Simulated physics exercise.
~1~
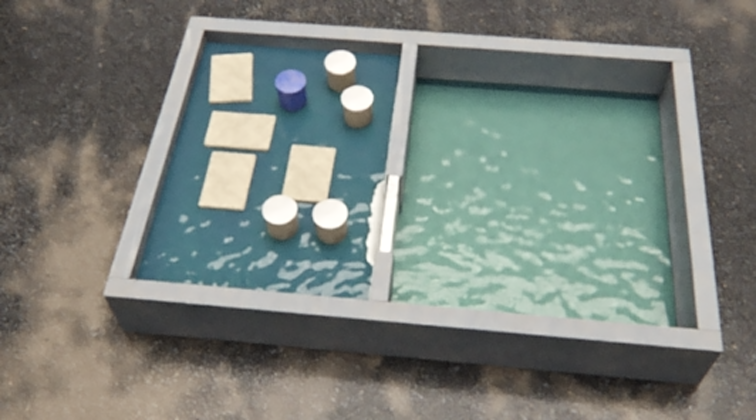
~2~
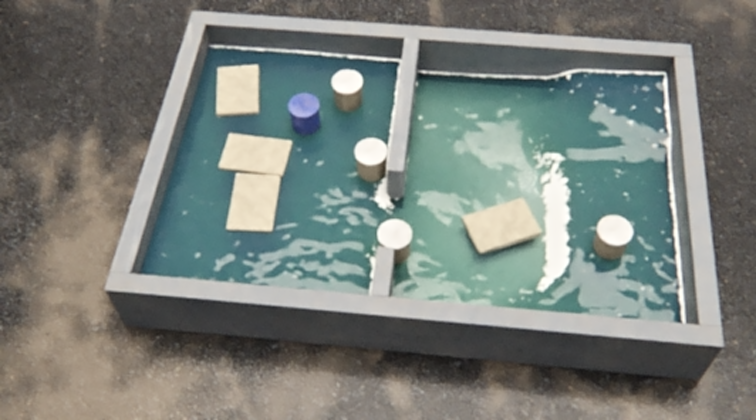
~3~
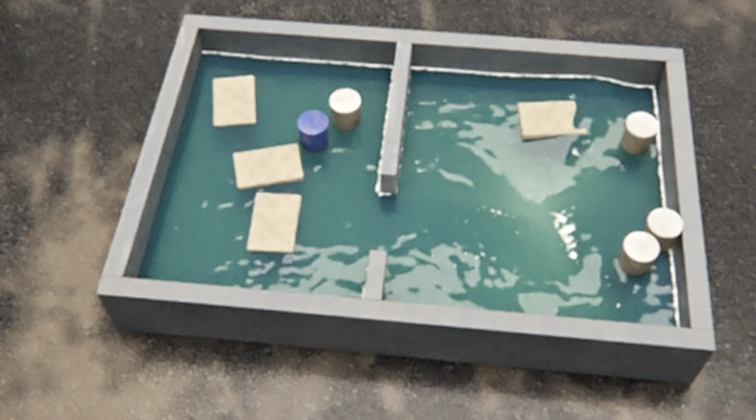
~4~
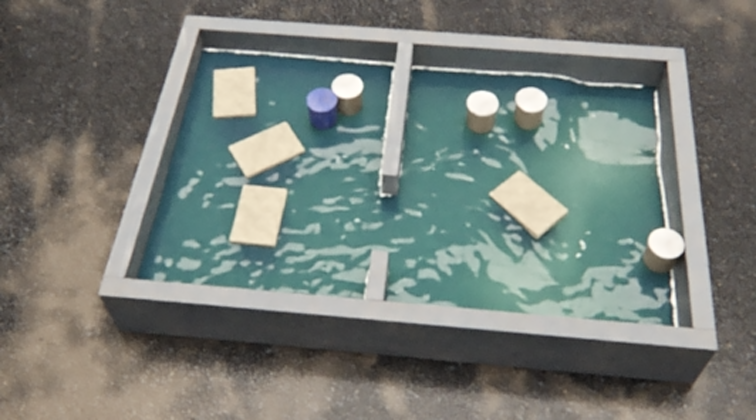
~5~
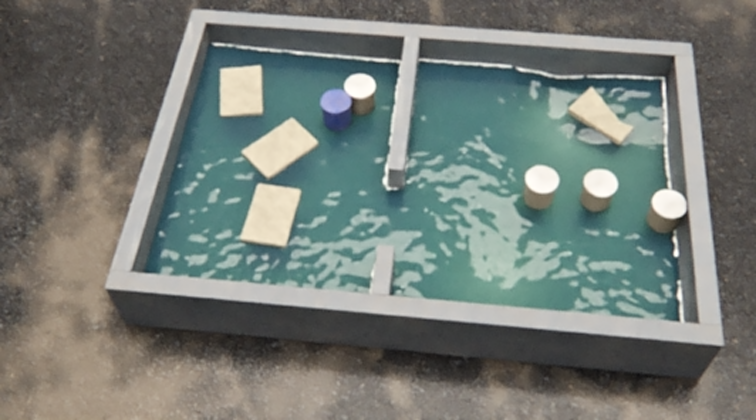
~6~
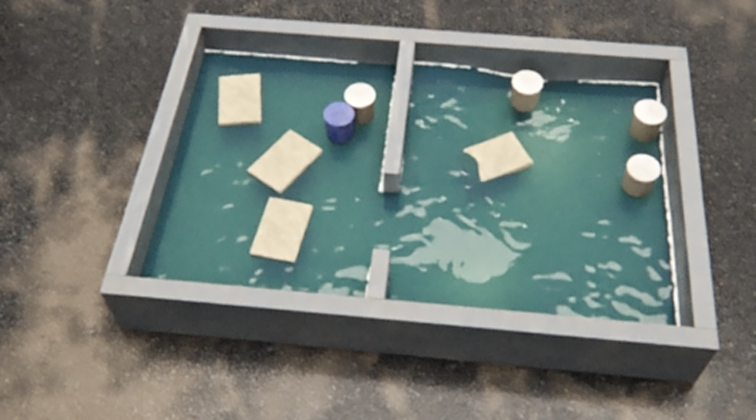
A grey rectangular basin, seen from above at a slight angle on dark, patchy ground, is split by a dividing wall, with dark blue water on the left and paler green on the right. Flat cream floats, pale round pails and one blue pail sit on the left side. A gap opens in the divider and water surges through, carrying one float and three pale pails to the right, where they drift and circle around. The water turns an even teal. The blue pail edges toward the divider but stays left, afloat beside a pale pail and three floats.
